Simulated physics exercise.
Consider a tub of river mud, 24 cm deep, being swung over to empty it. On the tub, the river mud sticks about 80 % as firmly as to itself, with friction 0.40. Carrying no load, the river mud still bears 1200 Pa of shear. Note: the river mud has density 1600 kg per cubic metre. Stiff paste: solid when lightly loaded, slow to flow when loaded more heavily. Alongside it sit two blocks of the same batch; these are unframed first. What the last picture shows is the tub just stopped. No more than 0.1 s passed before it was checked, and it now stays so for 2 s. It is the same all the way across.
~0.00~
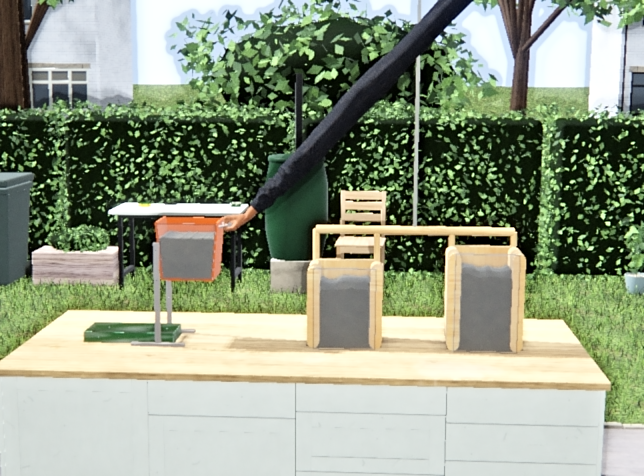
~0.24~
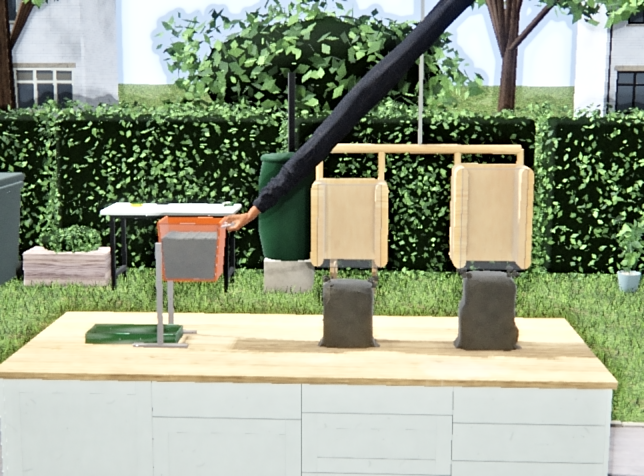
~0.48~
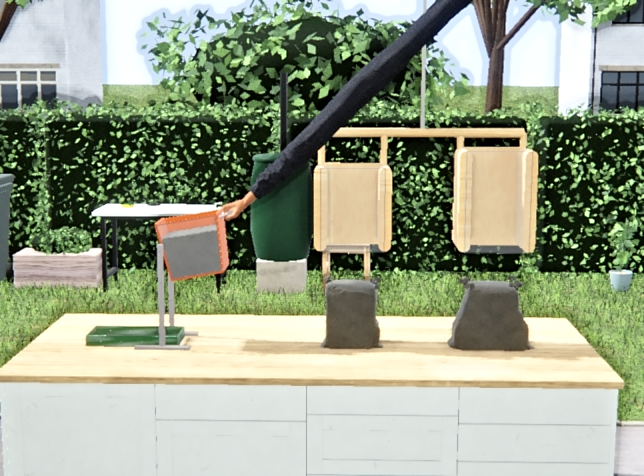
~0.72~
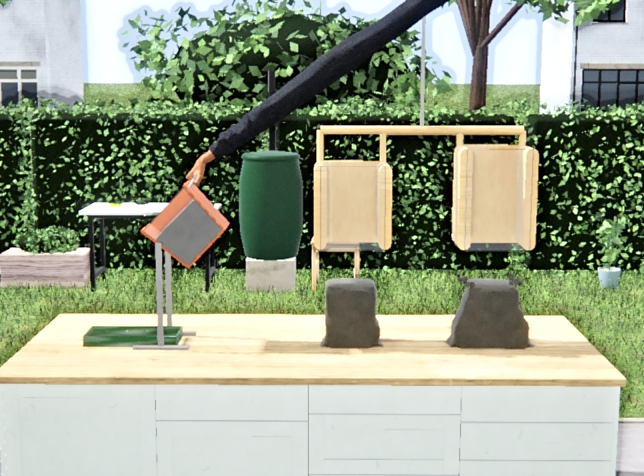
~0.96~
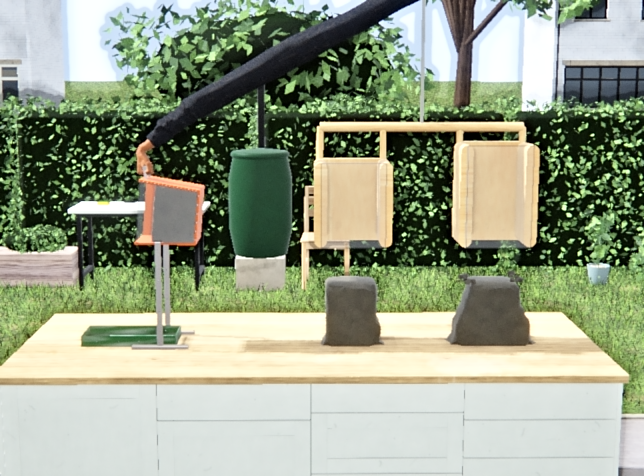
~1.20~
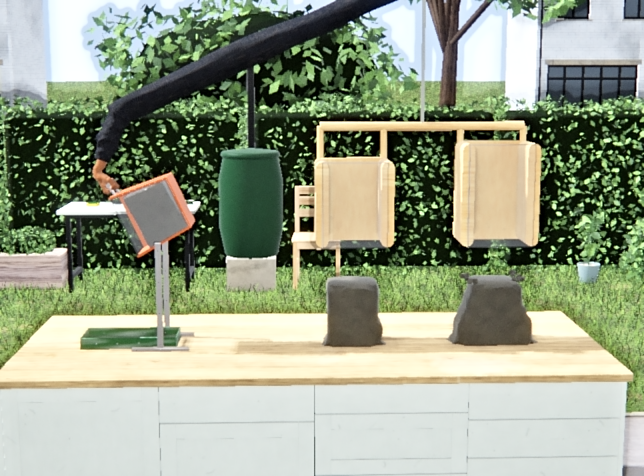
To begin with, a dark-sleeved arm holds an orange tub of grey material on a stand, beside two wooden moulds filled with the same stuff. The moulds lift clear, leaving two grey blocks that sag slightly, the right one more. Then the hand swings the tub over leftward past its side.
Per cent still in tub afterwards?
Approx. 0 %.
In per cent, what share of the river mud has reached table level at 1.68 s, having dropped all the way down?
I reckon around 0 % of it.
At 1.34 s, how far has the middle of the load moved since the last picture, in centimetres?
Roughly 6 cm.
After 1.34 s, the tub is at 115 degrees and holds 98 %.
After 1.51 s, the tub is at 115 degrees and holds 37 %.
After 1.68 s, the tub is at 115 degrees and holds 0 %.
After 1.85 s, the tub is at 115 degrees and holds 0 %.
After 3.20 s, at the end, the tub is at 115 degrees and holds 0 %.
